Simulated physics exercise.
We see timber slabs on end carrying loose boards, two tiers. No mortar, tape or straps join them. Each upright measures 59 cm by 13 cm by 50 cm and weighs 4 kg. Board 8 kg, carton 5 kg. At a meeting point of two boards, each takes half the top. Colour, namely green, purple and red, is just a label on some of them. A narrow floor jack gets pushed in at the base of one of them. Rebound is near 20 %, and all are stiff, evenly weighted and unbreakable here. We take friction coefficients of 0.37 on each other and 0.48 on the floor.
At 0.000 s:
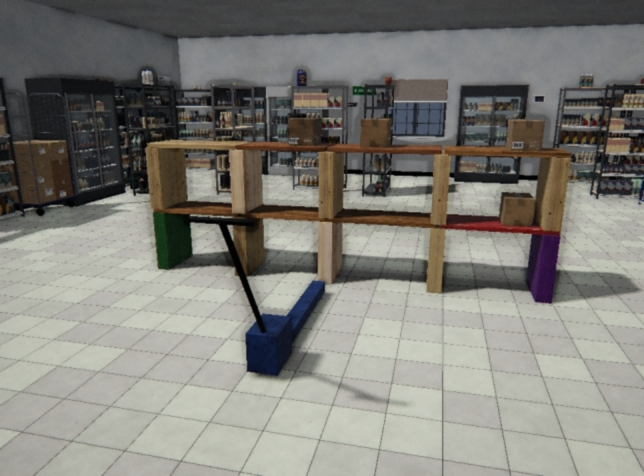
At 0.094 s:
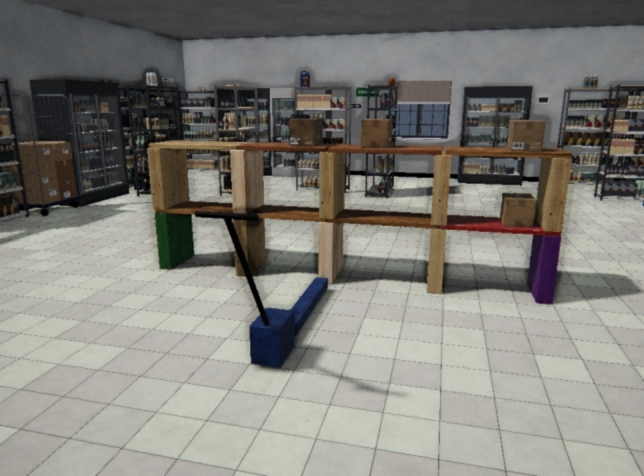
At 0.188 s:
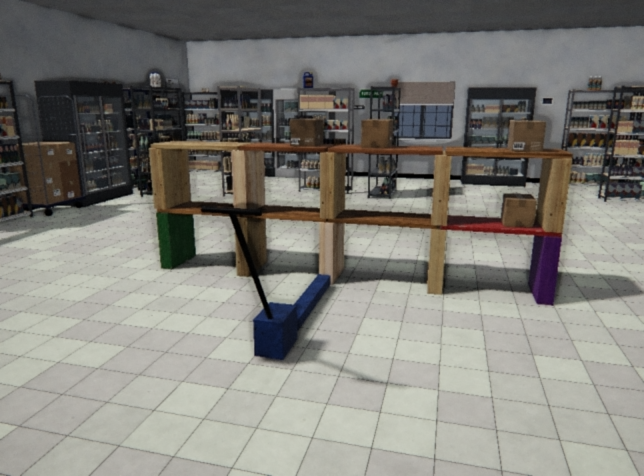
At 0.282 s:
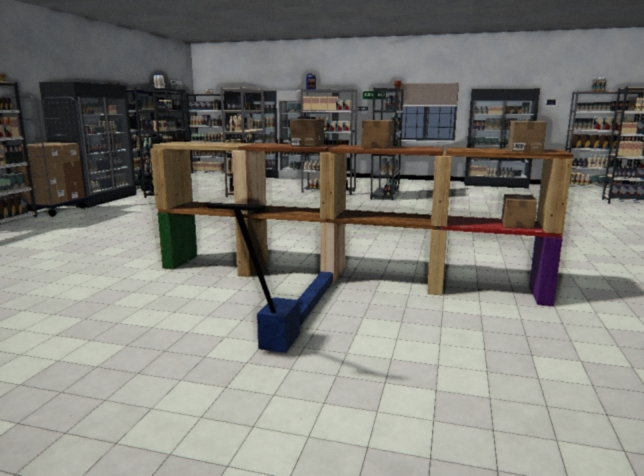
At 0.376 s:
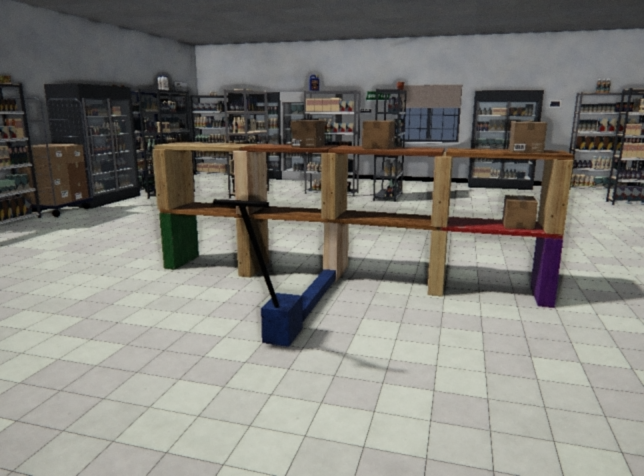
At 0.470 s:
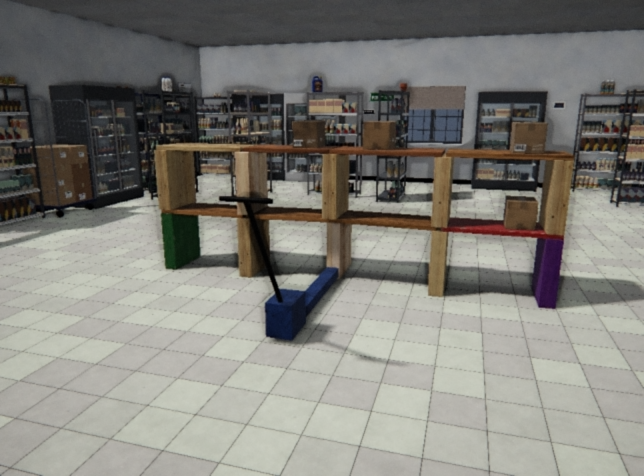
A wooden shelf of upright slabs and loose boards stood on a tiled floor while a blue floor jack slid forward into its base, nudging the structure only slightly, with every piece still up.
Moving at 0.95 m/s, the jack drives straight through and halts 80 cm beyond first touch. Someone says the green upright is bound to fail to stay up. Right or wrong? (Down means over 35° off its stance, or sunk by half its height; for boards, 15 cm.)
Right, it ends up down.
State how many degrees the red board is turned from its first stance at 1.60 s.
Tilt from start: Approx. 0 degrees.
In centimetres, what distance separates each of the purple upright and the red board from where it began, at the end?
The purple one ends 0 cm from its start and the red one 0 cm.
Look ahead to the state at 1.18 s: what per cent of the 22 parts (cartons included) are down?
By then 30 %.
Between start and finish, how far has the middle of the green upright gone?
Roughly 35 cm.
After 1.18 s, 7 of the 22 pieces down; green upright unmoved.
After 1.60 s, 10 of the 22 pieces down; green upright leaning 11°.
At rest (2.8 s), 13 of the 22 pieces down; green upright on its side; red board unmoved; purple upright unmoved. As the last picture would show them, middles, green upright near (159, 255), red board near (500, 227).
